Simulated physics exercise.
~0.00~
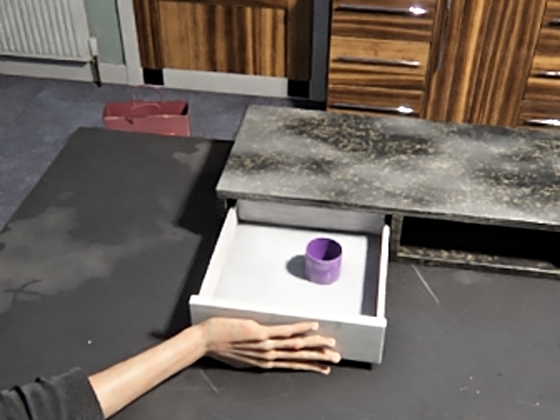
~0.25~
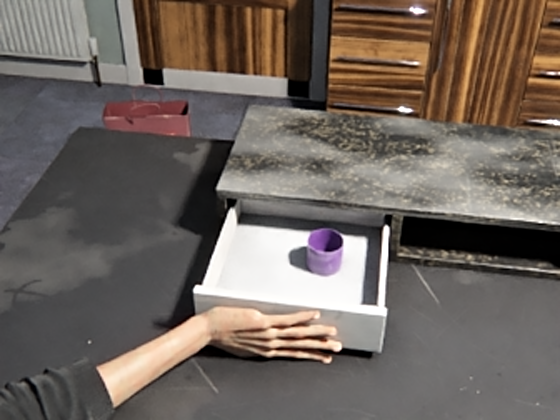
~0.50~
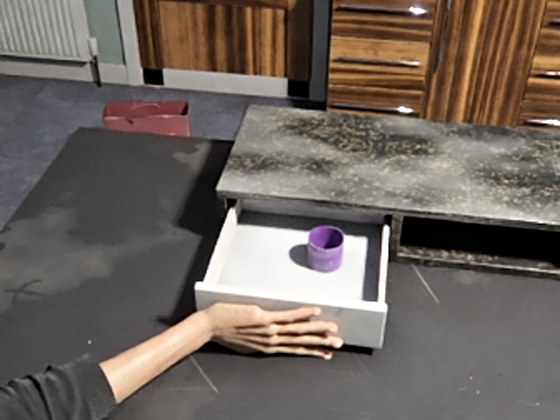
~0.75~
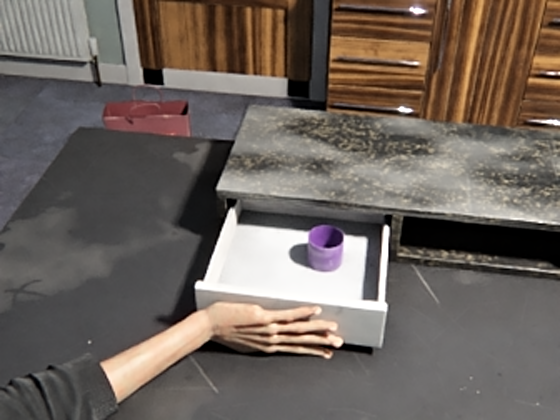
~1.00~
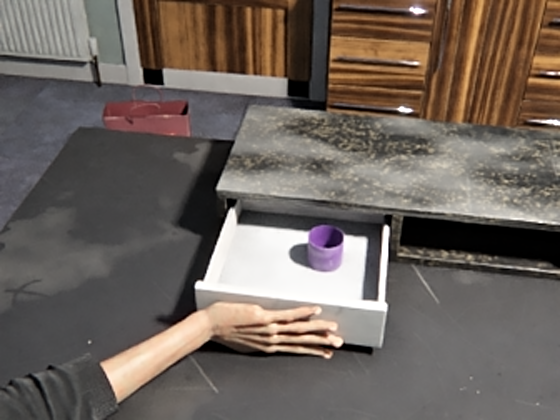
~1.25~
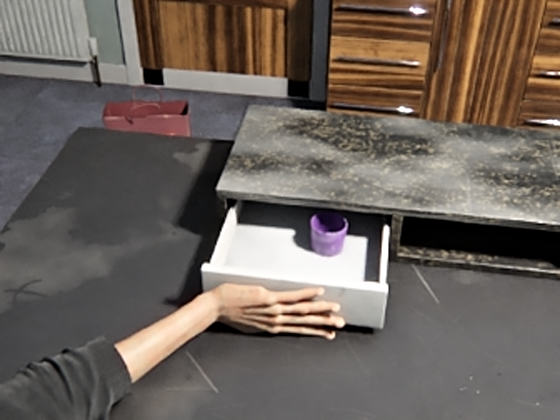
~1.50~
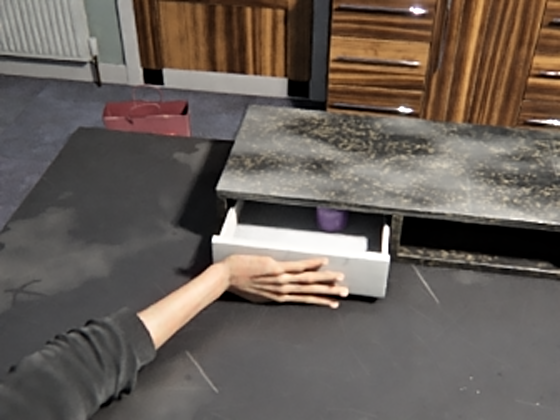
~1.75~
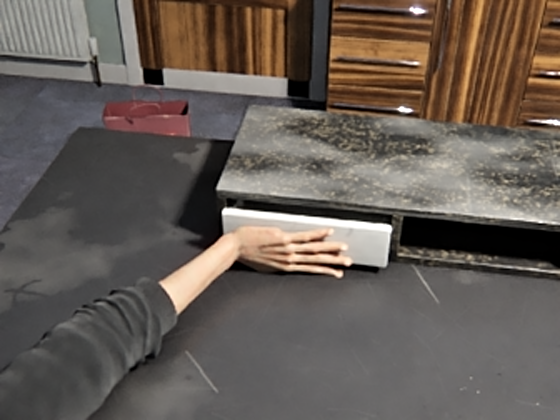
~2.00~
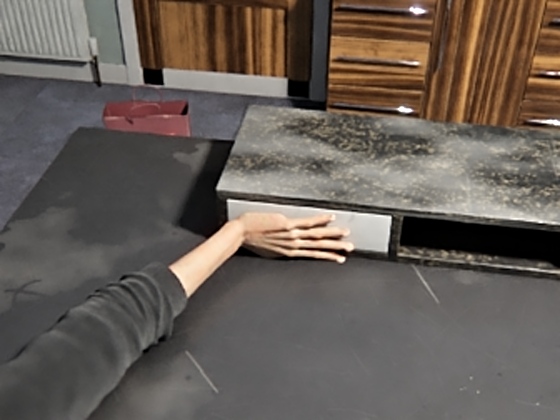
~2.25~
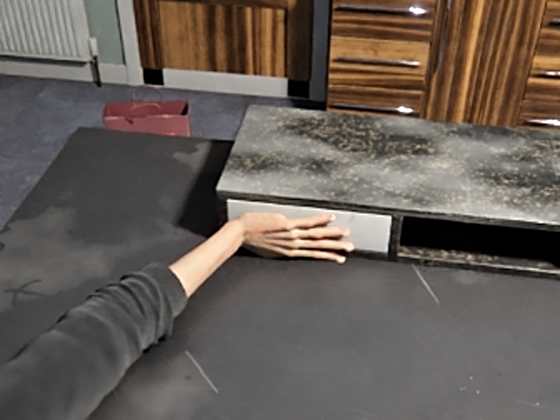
A hand pushes a white drawer holding a purple cup until it shuts flush.
